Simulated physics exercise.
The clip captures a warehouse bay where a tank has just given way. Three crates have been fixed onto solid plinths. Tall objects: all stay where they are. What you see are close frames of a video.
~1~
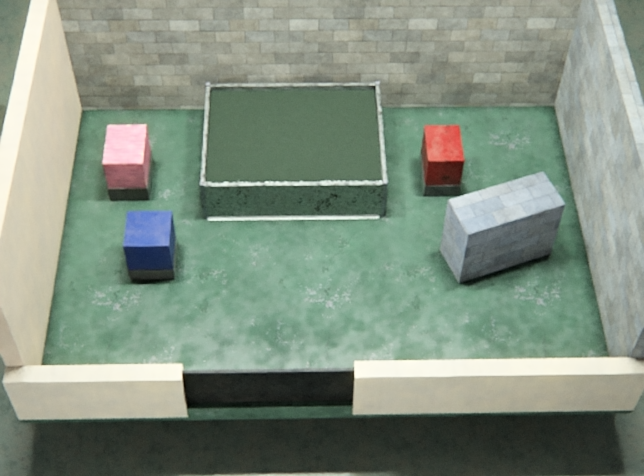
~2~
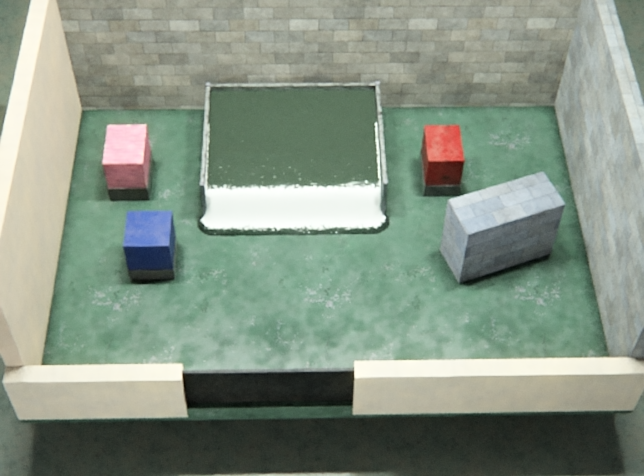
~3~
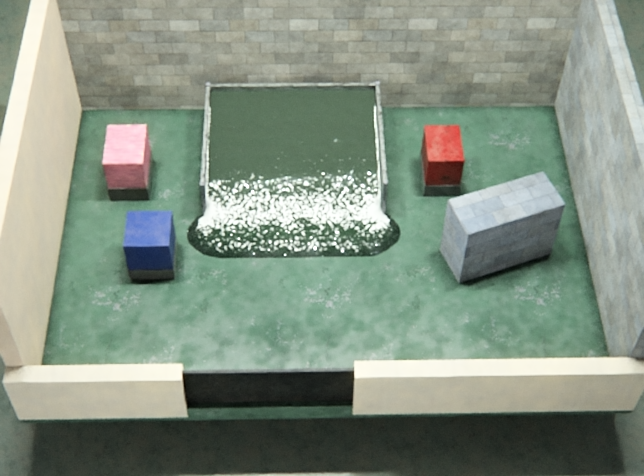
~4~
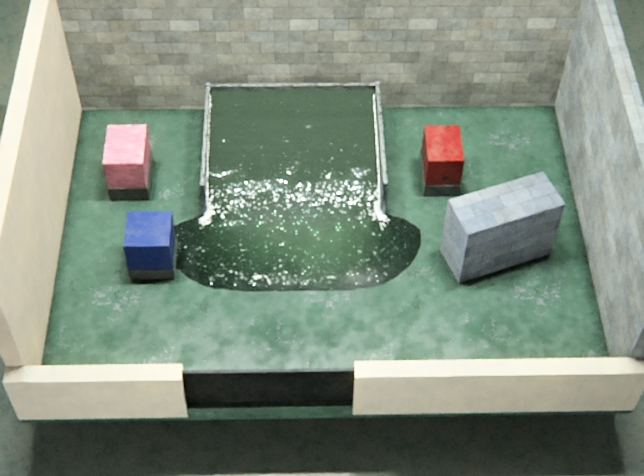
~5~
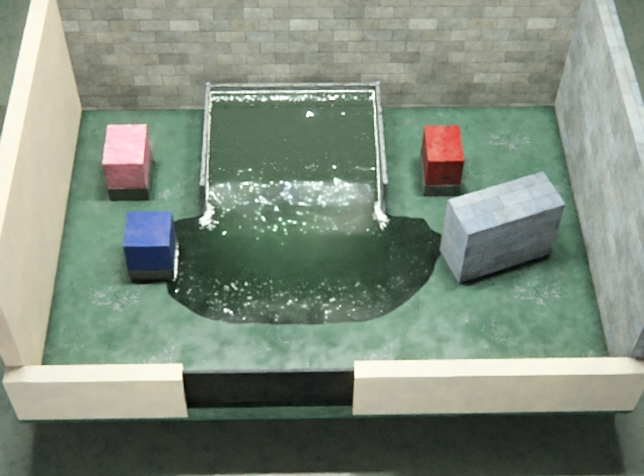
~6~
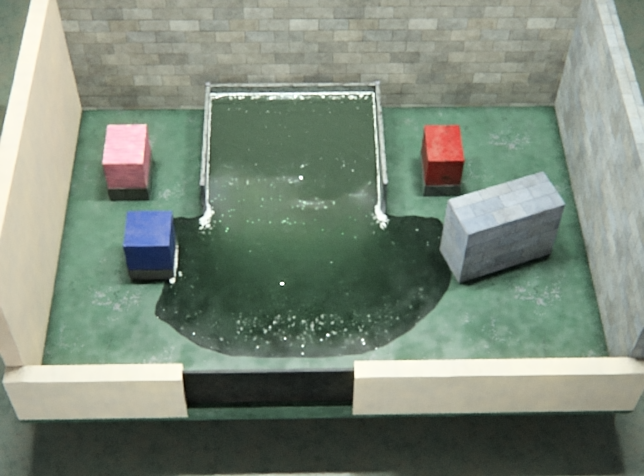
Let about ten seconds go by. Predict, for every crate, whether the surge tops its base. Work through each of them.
Outcome: The red crate is protected by its plinth; the blue crate is protected by its plinth; the pink crate is protected by its plinth.
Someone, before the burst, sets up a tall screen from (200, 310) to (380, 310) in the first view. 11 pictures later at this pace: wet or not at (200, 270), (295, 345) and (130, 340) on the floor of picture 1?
As listed: Flooded, no water, covered.
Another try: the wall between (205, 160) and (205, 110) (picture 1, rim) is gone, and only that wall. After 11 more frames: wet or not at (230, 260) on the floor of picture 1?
Swamped.
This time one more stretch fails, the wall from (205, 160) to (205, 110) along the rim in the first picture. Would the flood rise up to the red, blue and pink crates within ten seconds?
Result: Red crate is left untouched, blue crate gets overtopped, pink crate gets overtopped.
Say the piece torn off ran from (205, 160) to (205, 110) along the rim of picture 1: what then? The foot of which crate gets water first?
First in line is the pink-painted one.
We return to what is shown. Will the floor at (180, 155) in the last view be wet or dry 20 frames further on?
That spot: Waterless.
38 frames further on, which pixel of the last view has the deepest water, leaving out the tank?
I would choose the pixel (81, 121).
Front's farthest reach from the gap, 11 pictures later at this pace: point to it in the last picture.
Farthest reach: (603, 386).
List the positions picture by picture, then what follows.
The open tank at (294, 136) is whole and still, in the first picture.
Water pours out at (294, 204) and has run to (202, 220), in the second picture.
Water pours out at (294, 206) and has run to (196, 243), in the third picture.
Water pours out at (294, 207) and has run to (179, 262), in the fourth picture.
The front is at (176, 293), out from the gap at (294, 208), in the fifth picture.
Water pours out at (294, 208) and has run to (199, 339), in the sixth picture.
A moment on, water covers 40 % of the floor; the red crate not reached, the blue crate water round its plinth, the pink crate not reached.
Next, water covers 50 % of the floor; the red crate not reached, the blue crate water round its plinth, the pink crate not reached.
Then, water covers 65 % of the floor; the red crate water round its plinth, the blue crate water round its plinth, the pink crate water round its plinth.
Later, water covers 95 % of the floor; the red crate water round its plinth, the blue crate water round its plinth, the pink crate water round its plinth.
In the end, water covers 100 % of the floor; the red crate stayed above the water, the blue crate stayed above the water, the pink crate stayed above the water.
